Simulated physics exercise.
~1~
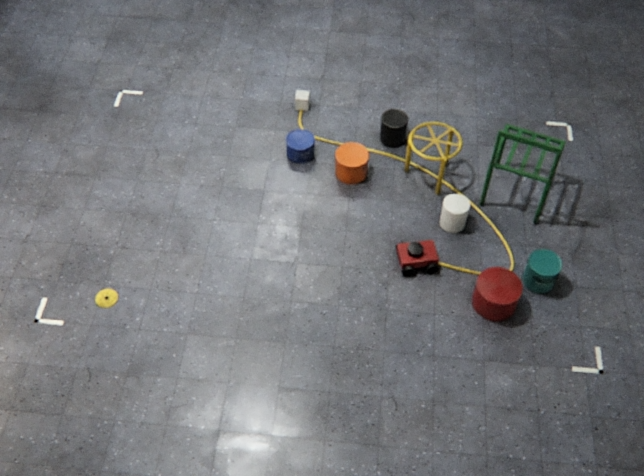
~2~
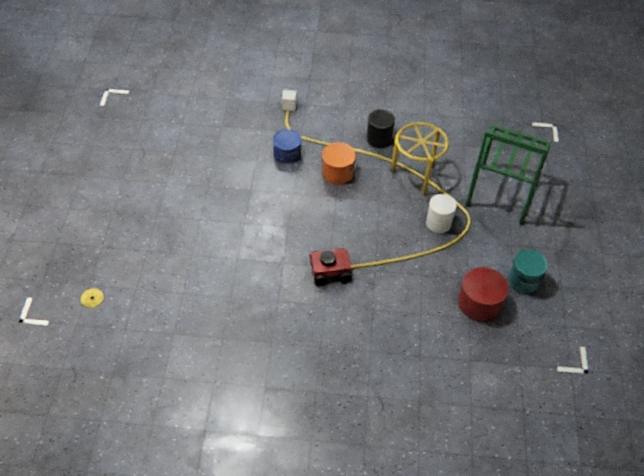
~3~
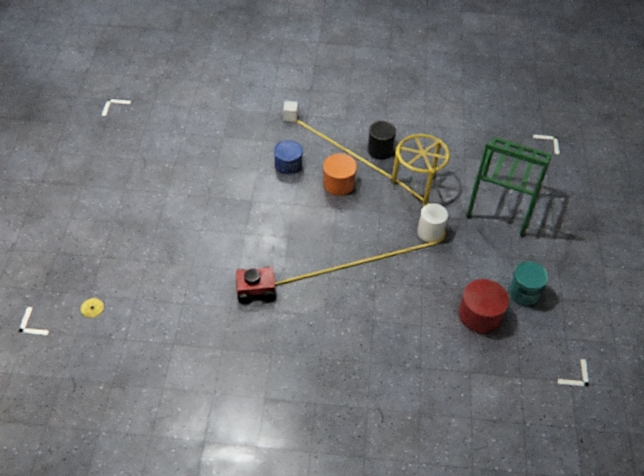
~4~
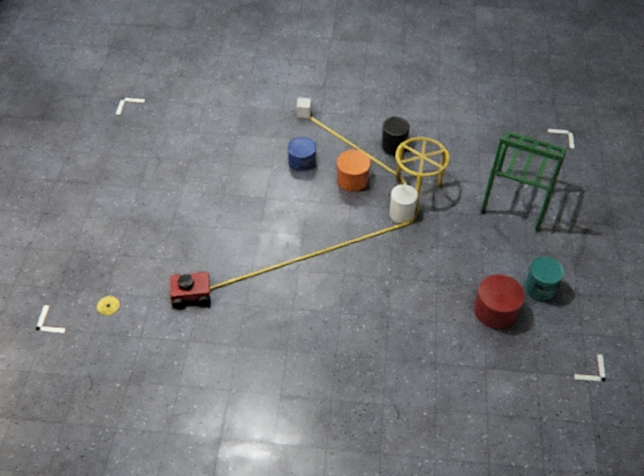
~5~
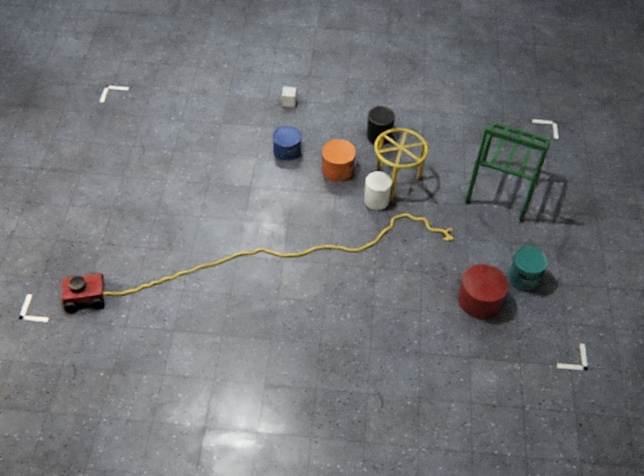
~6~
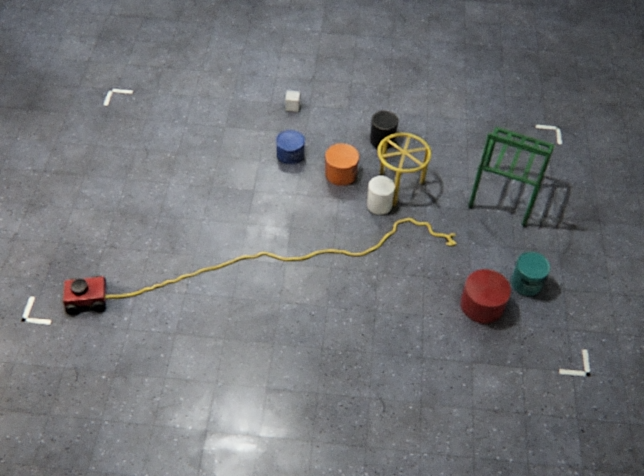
A small red cart towed a yellow cord leftward across the floor, pulling it taut so that it dragged a white tub and then shifted a yellow stool, before the cord's far end came free from the small white block and trailed behind the stopped cart.
